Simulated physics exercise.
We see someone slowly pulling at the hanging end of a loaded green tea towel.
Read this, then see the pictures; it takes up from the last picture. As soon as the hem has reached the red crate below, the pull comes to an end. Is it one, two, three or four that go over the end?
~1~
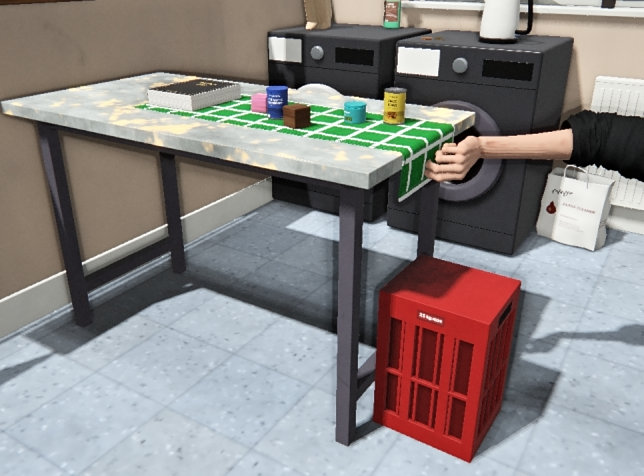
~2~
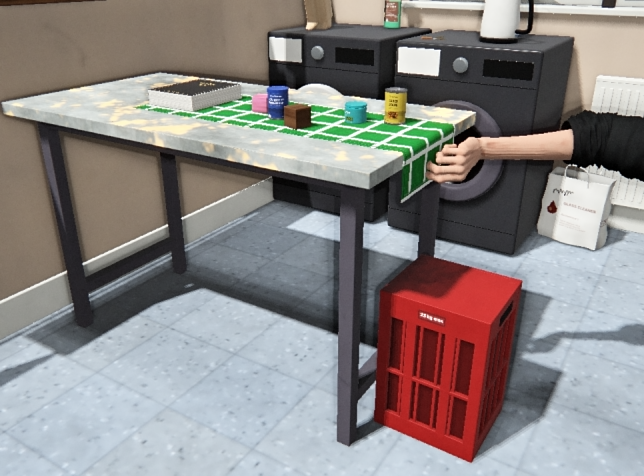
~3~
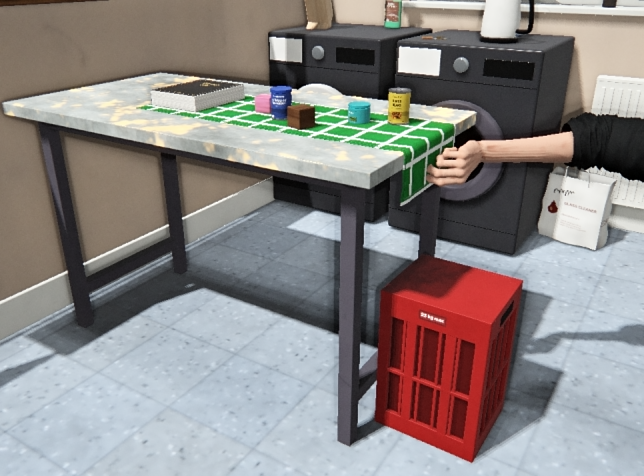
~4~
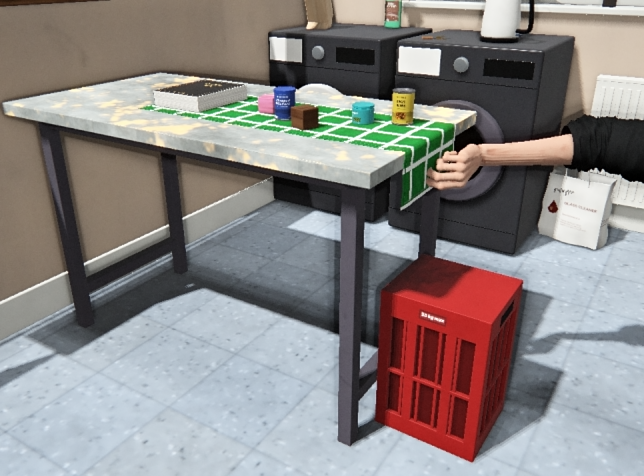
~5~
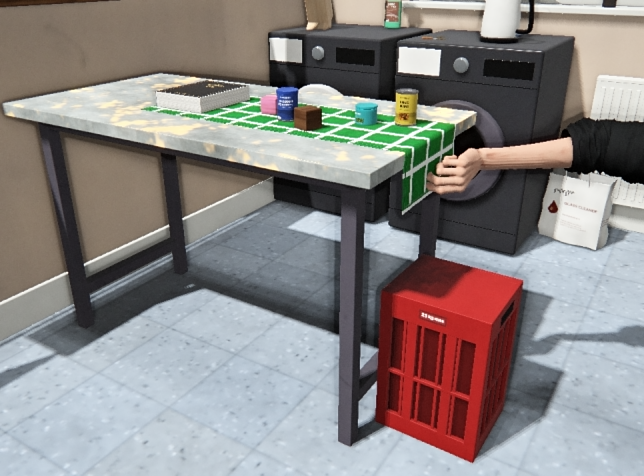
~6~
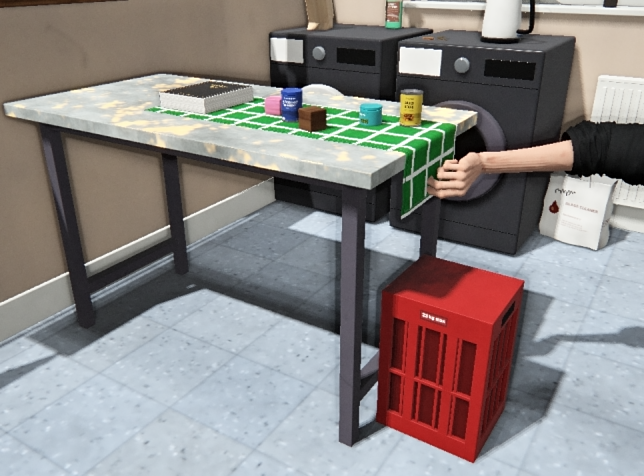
It is two.
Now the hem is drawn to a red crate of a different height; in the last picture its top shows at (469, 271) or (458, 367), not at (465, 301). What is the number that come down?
For the first height 1, for the second 4.
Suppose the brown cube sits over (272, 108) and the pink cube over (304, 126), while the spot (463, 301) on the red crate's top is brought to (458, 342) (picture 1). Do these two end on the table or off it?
In the end the brown cube is still on top and the pink cube is no longer on top.
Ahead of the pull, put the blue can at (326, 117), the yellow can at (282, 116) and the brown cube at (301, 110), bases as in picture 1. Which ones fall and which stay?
The blue can ends up on top still, the yellow can ends up on top still, the brown cube ends up on top still.
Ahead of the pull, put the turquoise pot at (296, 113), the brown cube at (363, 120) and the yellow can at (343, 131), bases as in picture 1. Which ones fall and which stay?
Outcome: Turquoise pot is still in place, brown cube is gone, yellow can is gone.
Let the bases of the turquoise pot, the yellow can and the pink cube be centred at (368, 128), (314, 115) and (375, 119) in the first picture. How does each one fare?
The turquoise pot topples down; the yellow can stays put; and the pink cube topples down.
A little later, hem near (427, 246); yellow can gone.
Next, hem on the crate; yellow can and turquoise pot gone.
When it is over, hem on the crate; yellow can and turquoise pot gone. The table loses two.
